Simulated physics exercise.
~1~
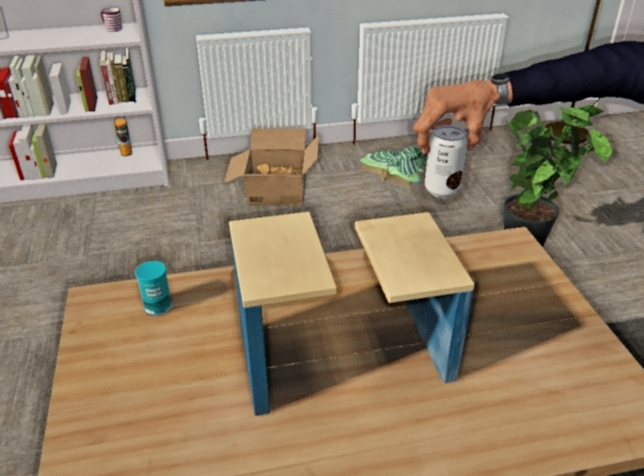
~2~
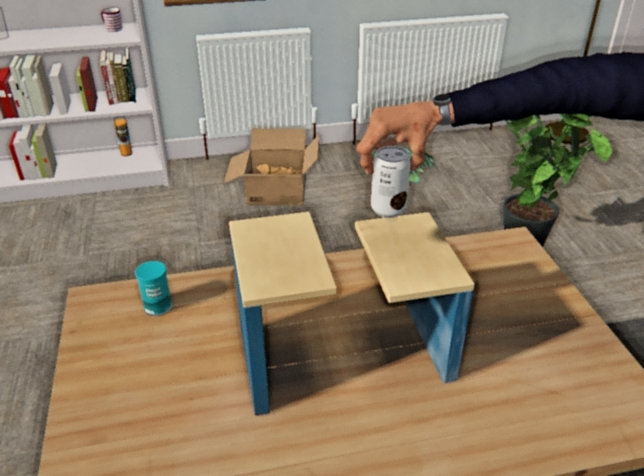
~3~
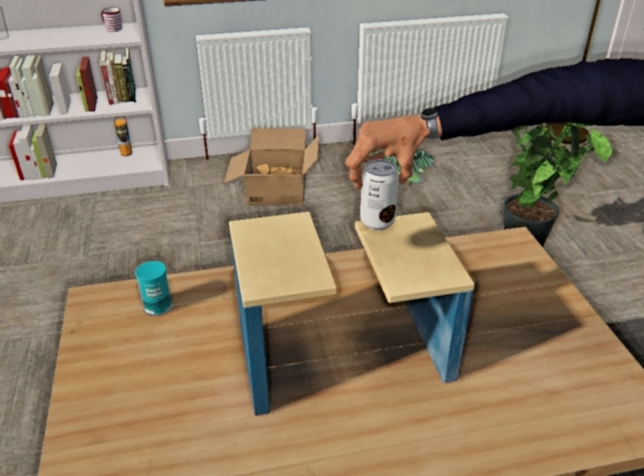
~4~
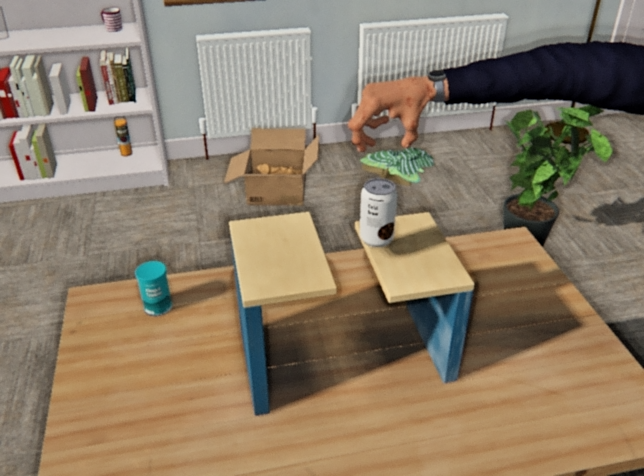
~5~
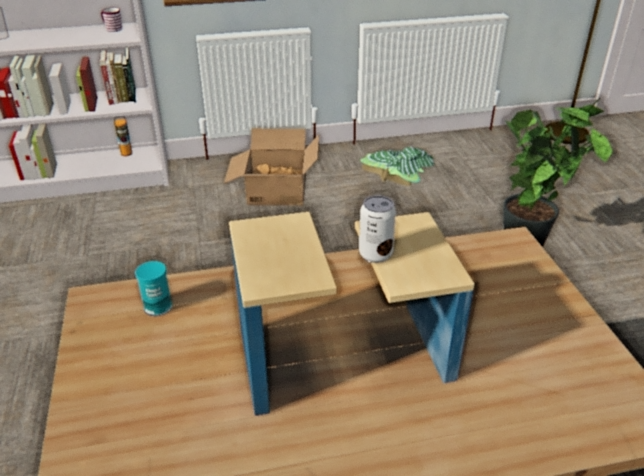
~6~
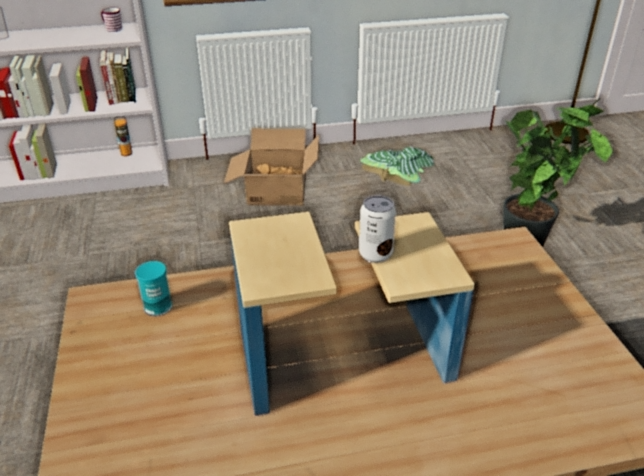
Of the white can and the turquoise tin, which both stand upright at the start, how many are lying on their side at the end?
None of them are lying on their side at the end. The white can and the turquoise tin both remain upright.
